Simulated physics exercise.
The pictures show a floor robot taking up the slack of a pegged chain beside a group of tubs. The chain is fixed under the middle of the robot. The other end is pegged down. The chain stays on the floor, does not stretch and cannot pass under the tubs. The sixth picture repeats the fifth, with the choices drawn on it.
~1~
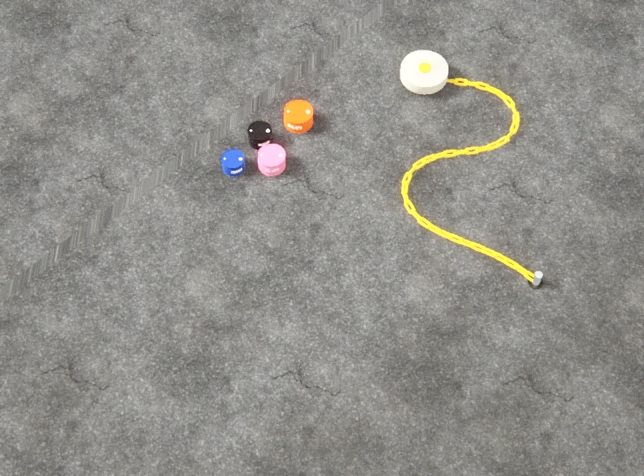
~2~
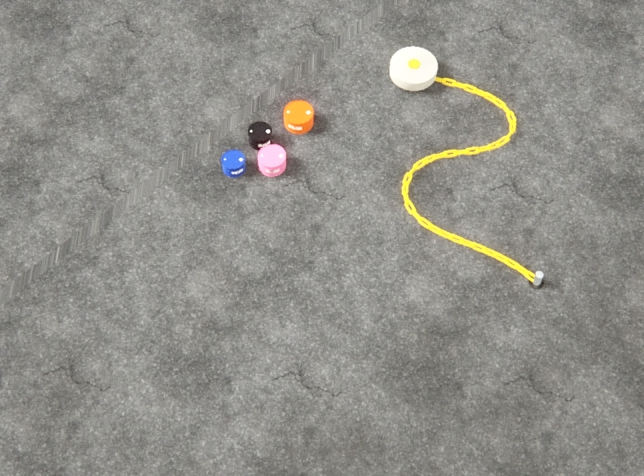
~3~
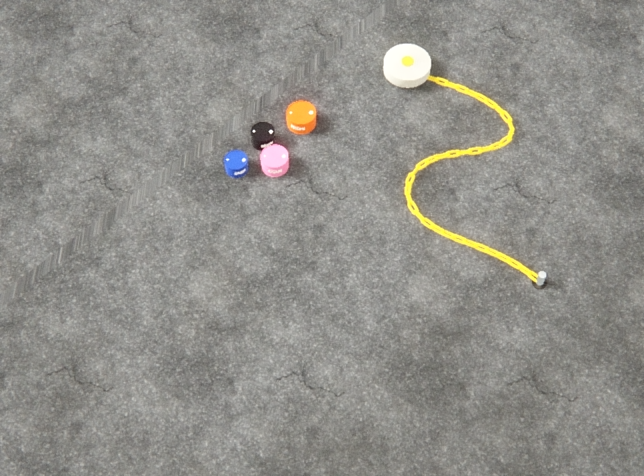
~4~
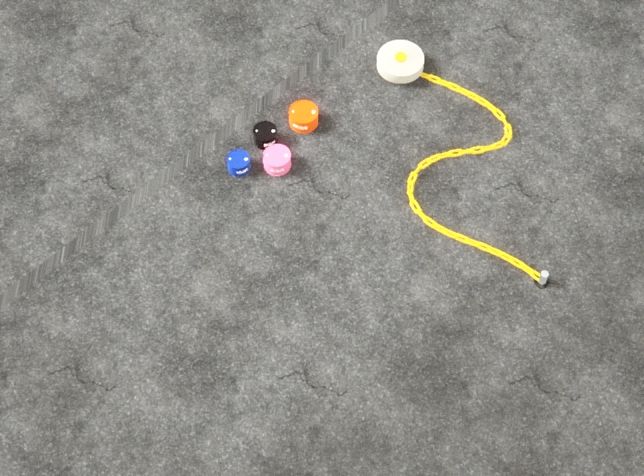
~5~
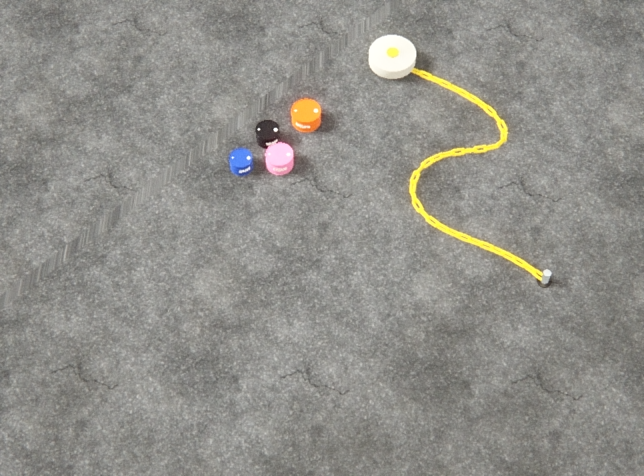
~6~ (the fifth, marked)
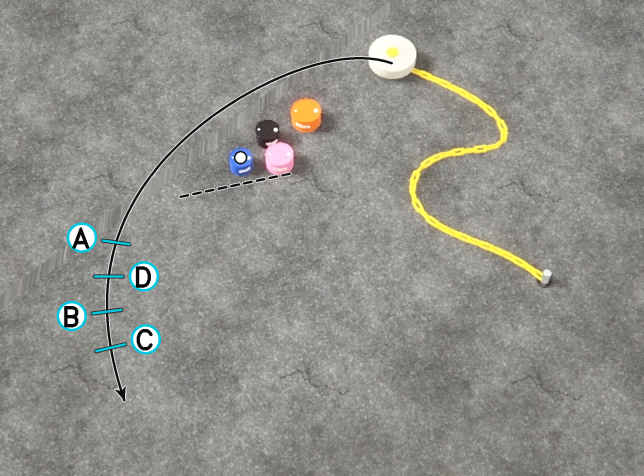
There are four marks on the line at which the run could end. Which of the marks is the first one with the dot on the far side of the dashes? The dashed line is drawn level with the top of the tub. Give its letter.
Up to mark A.
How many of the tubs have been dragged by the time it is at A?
Four.
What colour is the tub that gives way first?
The orange tub.
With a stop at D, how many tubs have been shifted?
Four.
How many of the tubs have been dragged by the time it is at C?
Four.
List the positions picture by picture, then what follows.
Peg (537, 279); blue tub (233, 163); pink tub (272, 160), in the first picture.
Robot (413, 70); black tub (260, 136), in the second picture.
Robot (407, 67); blue tub (236, 164), in the third picture.
Robot (400, 63); orange tub (304, 117), in the fourth picture.
Robot (392, 58); peg (546, 277); blue tub (241, 162); pink tub (280, 159), in the fifth picture.
On the marked copy, A at (116, 242); B at (107, 312); C at (111, 348); D at (109, 276); the dashed line at (237, 185); the route from (392, 63) via (166, 158) to (124, 400); the white dot at (241, 158).
Taking A. A third of the way, robot (271, 76); blue tub (241, 162).
Two thirds of the way, robot (170, 147); blue tub (241, 162); orange tub (303, 123).
When it is over, robot (114, 238); blue tub (236, 199); pink tub (266, 215); orange tub (287, 197); black tub (260, 193); the dot on the blue tub is over the dashed line.
As for the rest, B does it too, but is farther than needed; C does it too, but is farther than needed; D does it too, but is farther than needed.
